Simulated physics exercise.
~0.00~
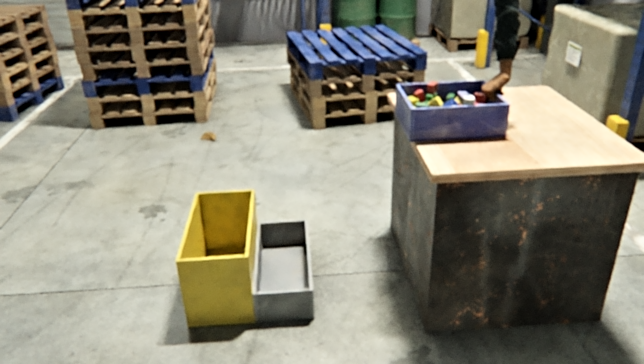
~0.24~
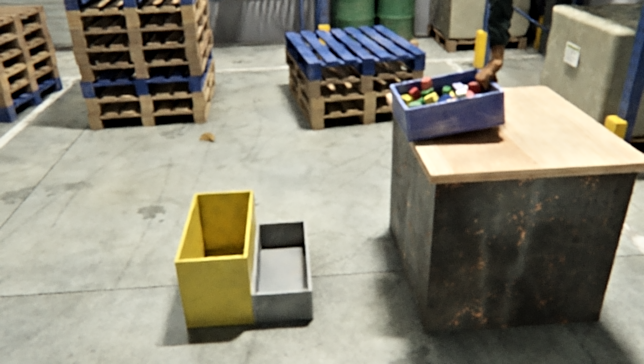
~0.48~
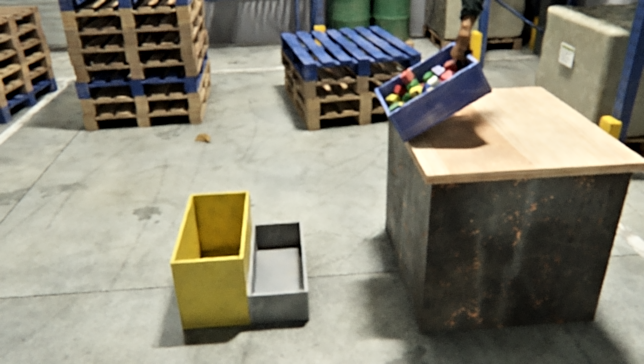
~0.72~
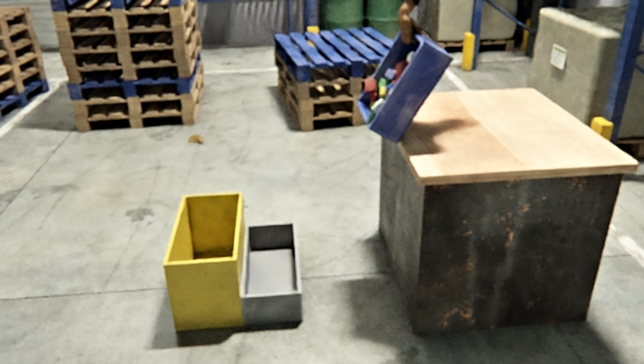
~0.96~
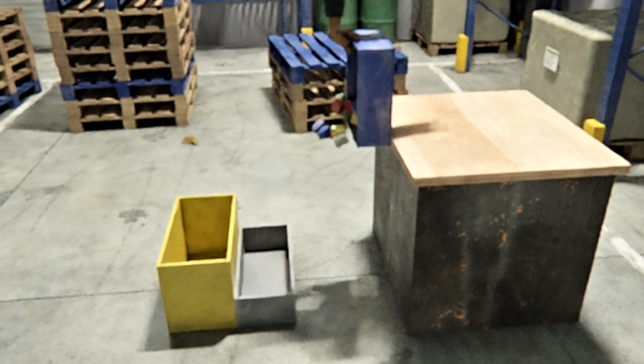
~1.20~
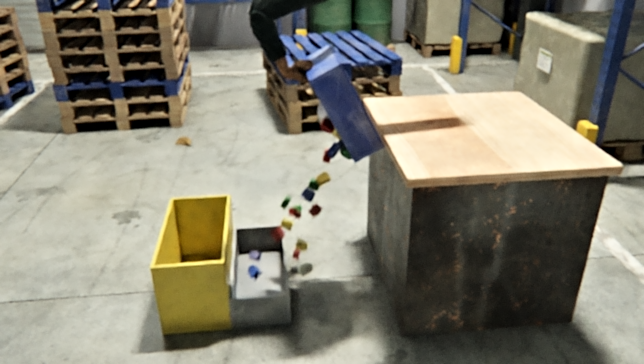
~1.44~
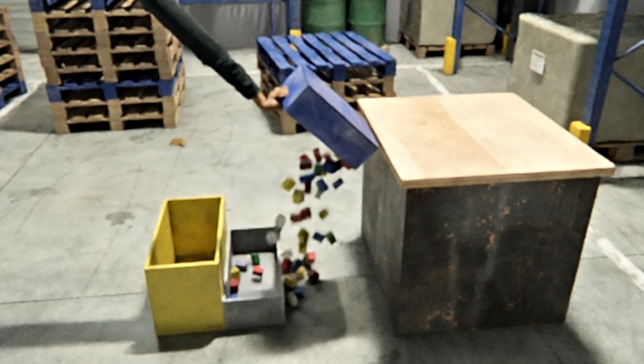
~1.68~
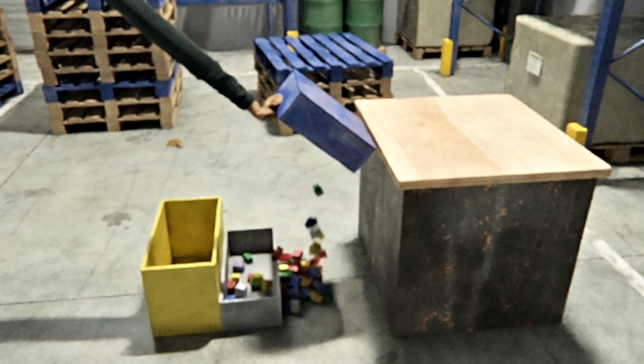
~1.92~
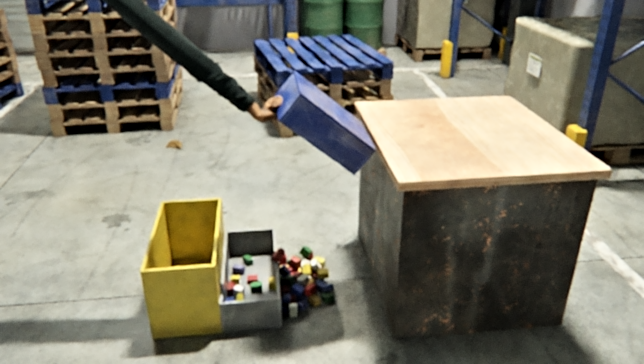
In a warehouse, a hand tipped a blue crate of colorful toy bricks over the left edge of a bench, and they tumbled down, some landing in the grey tote beside a yellow box but most piling up on the floor just short of it.
